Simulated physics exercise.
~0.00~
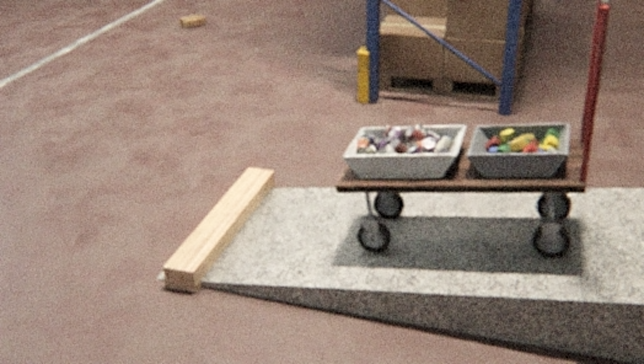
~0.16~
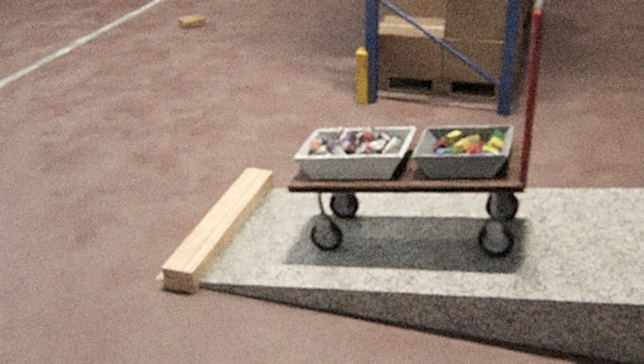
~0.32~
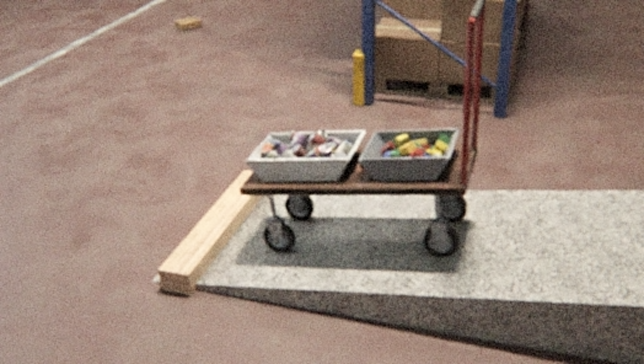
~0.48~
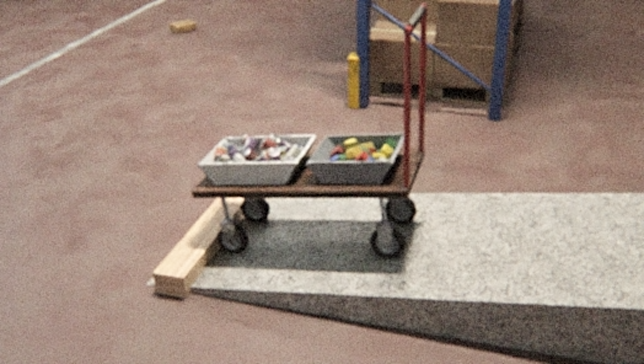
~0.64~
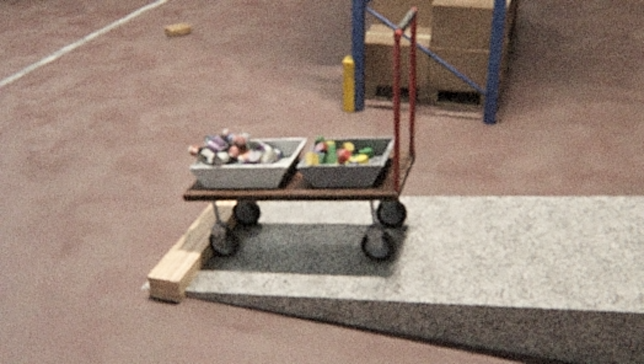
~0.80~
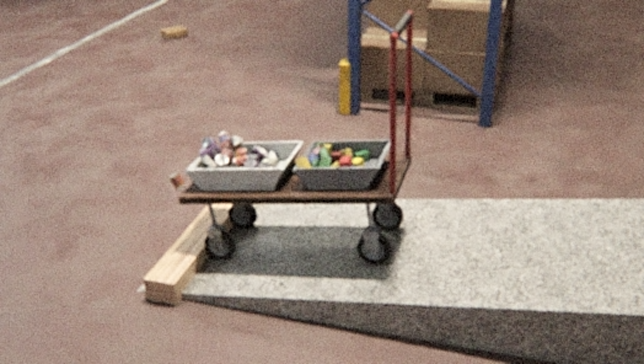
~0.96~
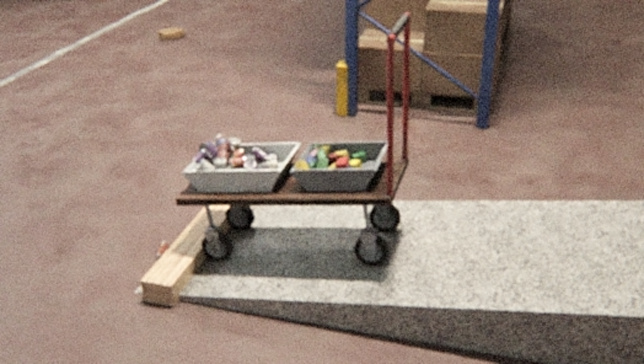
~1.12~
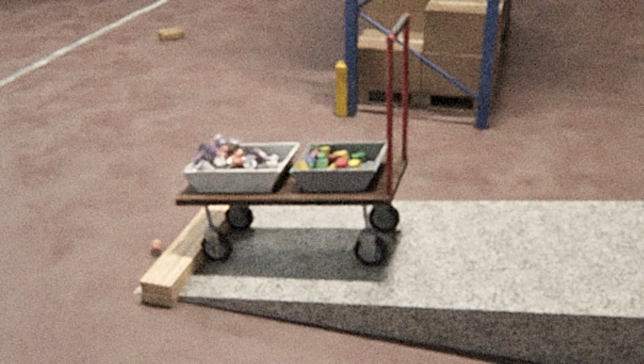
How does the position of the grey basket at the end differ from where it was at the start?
At the start the grey basket is on the right side of the view, farther up the ramp. By the end it is near the middle of the view, much closer to the wooden beam at the foot of the ramp, still on the right part of the trolley deck.
